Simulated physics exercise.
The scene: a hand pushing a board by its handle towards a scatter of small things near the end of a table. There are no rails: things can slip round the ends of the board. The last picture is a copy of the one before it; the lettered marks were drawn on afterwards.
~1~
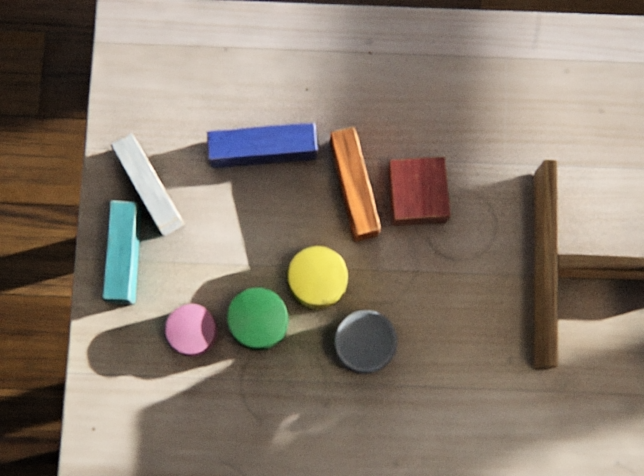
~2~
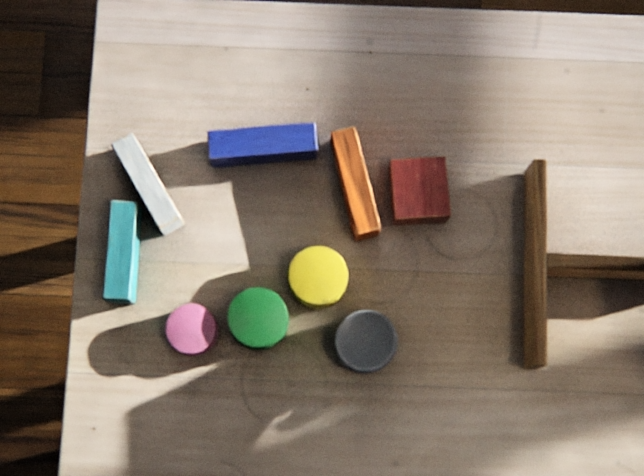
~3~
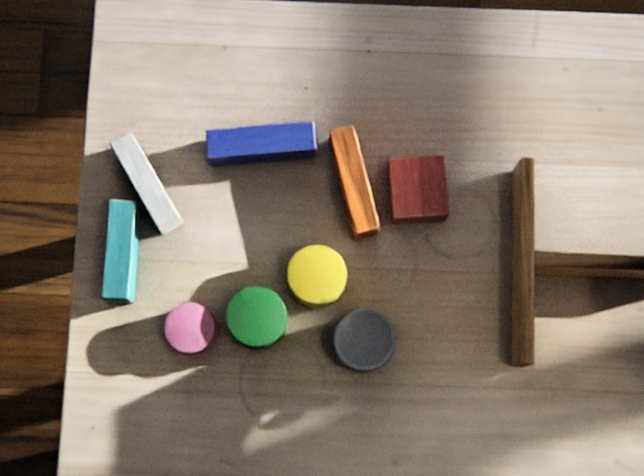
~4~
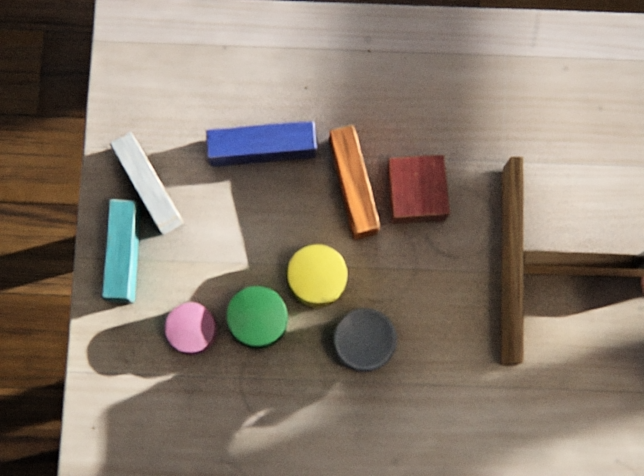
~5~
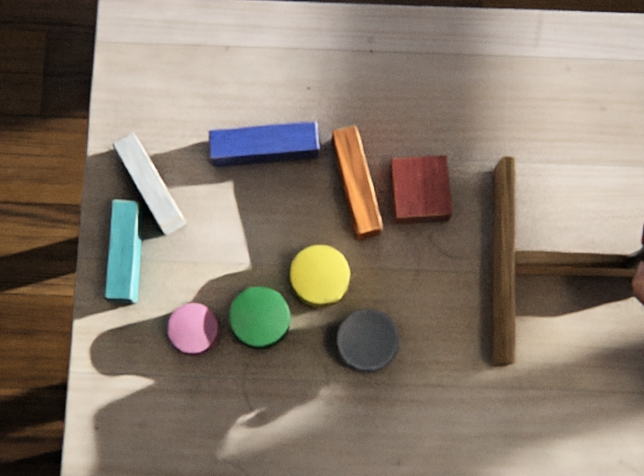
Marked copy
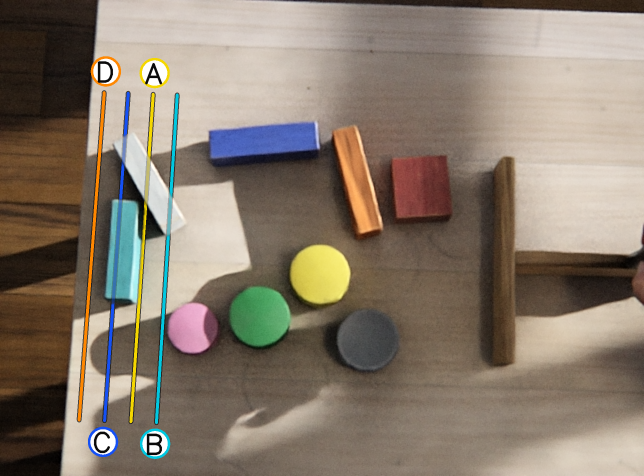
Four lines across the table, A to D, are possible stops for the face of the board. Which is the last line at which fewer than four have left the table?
No fourth one falls up to B.
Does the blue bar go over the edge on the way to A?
Yes.
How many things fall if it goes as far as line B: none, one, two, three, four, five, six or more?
By then, three.
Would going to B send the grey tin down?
No.
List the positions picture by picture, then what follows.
Turquoise bar (122, 252); green tin (258, 320); red block (419, 192), in the first frame.
Board (541, 260); yellow tin (318, 278), in the second frame.
Board (527, 259); pink tin (191, 329), in the third frame.
Board (517, 257); grey tin (365, 341), in the fourth frame.
Board (508, 257); turquoise bar (124, 252); green tin (260, 319); red block (421, 190), in the fifth frame.
On the copy, A at (142, 253); B at (167, 254); C at (117, 252); D at (92, 251).
On B. First, board (386, 253); grey tin (344, 341); blue bar (244, 141).
Then, board (264, 249); blue bar (129, 132); white bar (133, 186).
Finally, board (167, 245); turquoise bar over the edge; white bar over the edge; three fallen.
By contrast, A drops six; C drops six; D drops nine.
